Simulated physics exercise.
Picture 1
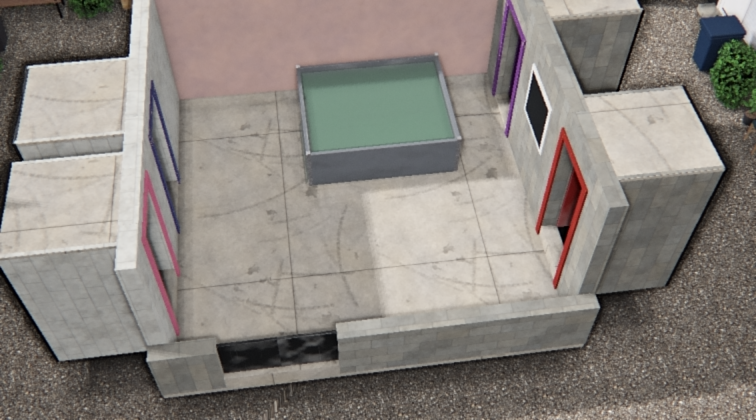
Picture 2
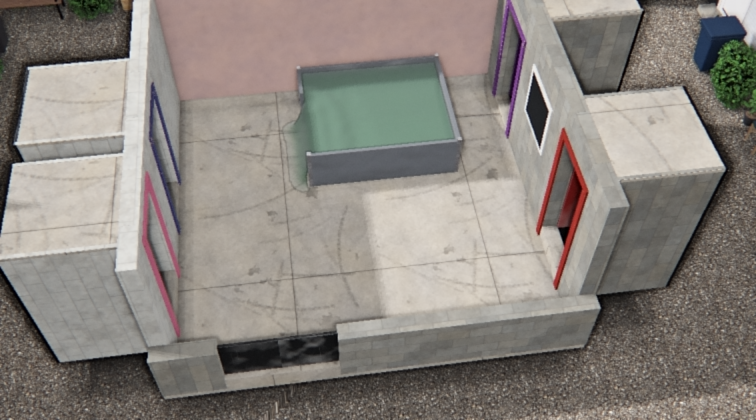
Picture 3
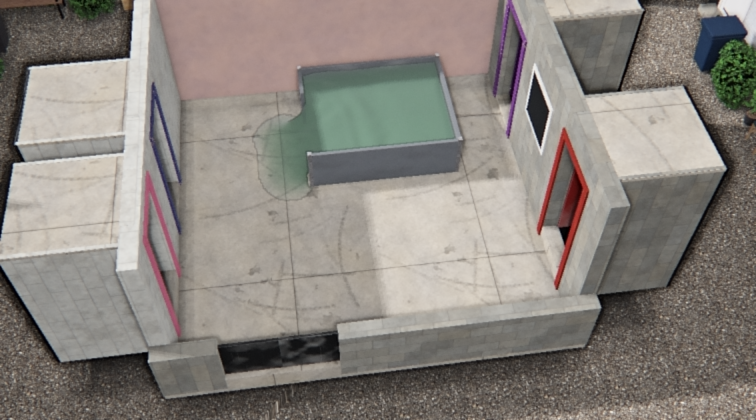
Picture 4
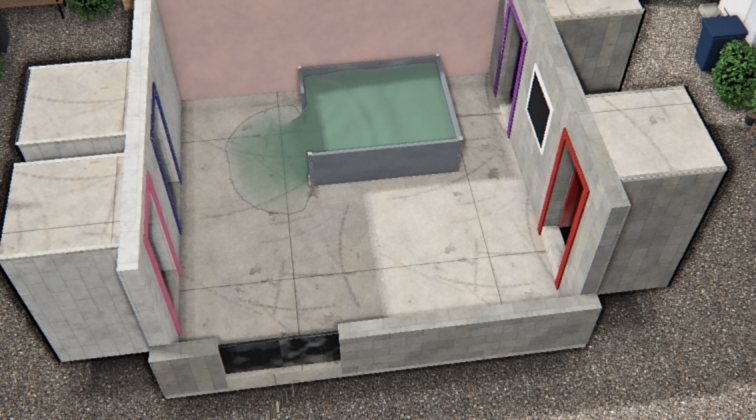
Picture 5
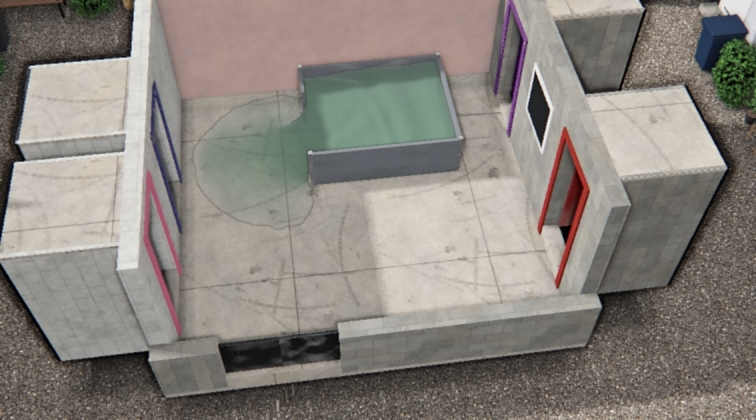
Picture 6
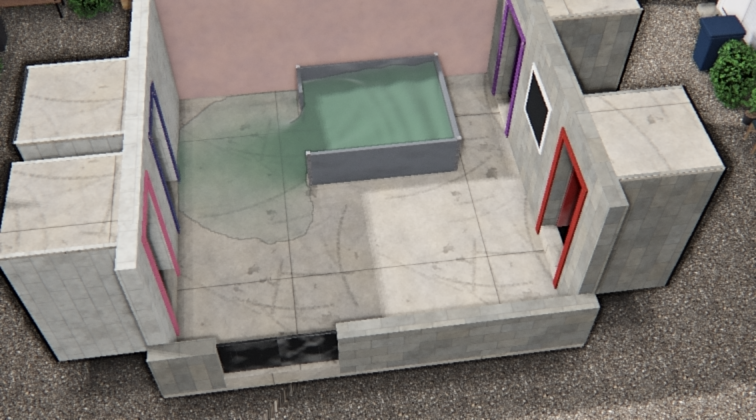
At the start, green water sits still in a gray-walled tank inside a roofless concrete court seen from above. The tank's left side opens and water pours out onto the pale floor, spreading leftward in a widening, thin, rounded sheet that reaches the left wall and extends toward the near side.
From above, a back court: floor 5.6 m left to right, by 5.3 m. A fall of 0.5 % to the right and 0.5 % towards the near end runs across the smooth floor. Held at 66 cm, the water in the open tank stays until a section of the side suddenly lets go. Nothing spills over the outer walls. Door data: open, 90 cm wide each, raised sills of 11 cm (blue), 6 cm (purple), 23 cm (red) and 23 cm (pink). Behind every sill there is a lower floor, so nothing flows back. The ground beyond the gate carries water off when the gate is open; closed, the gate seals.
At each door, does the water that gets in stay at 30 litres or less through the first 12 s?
As I see it, the blue door will see too much water come in; the purple door will see too much water come in; the red door will see an amount within the limit come in; the pink door will see an amount within the limit come in.
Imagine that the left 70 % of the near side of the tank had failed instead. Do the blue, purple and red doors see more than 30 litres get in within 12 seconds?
So blue ends up short of it, purple past the limit, red short of it.
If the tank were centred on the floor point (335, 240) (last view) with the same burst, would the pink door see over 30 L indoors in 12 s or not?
Pink: Beyond limit.
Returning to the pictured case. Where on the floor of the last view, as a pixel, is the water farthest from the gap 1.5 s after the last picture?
Roughly at pixel (178, 369).
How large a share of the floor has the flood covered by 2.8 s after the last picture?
About 50 per cent.
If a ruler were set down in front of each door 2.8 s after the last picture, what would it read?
Centimetres: Blue 23 / purple 0 / red 0 / pink 12.
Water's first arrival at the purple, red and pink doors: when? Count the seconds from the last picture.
Door times: Purple 3.4 s / red 4.0 s / pink 0.8 s.
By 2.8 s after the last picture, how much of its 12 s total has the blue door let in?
About 75 per cent.
Then, 0.7 s after the last picture water covers 30 % of the floor and is deepest (42 cm) near (180, 104); blue door 31 cm at the sill, 46 L in, purple door not reached, red door not reached, pink door not reached.
Then, 1.5 s after the last picture water covers 35 % of the floor and is deepest (42 cm) near (180, 141); blue door 33 cm at the sill, 153 L in, purple door not reached, red door not reached, pink door 15 cm at the sill, 0 L in.
Then, 2.8 s after the last picture water covers 50 % of the floor and is deepest (32 cm) near (178, 369); blue door 23 cm at the sill, 274 L in, purple door not reached, red door not reached, pink door 12 cm at the sill, 0 L in.
Then, 6.3 s after the last picture water covers 95 % of the floor and is deepest (20 cm) near (555, 324); blue door 14 cm at the sill, 372 L in, purple door 4 cm at the sill, 1 L in, red door 16 cm at the sill, 0 L in, pink door 14 cm at the sill, 0 L in.
Then, 11.3 s after the last picture water covers 100 % of the floor and is deepest (16 cm) near (514, 157); blue door 8 cm at the sill, 378 L in, purple door 14 cm at the sill, 85 L in, red door 13 cm at the sill, 0 L in, pink door 11 cm at the sill, 0 L in.
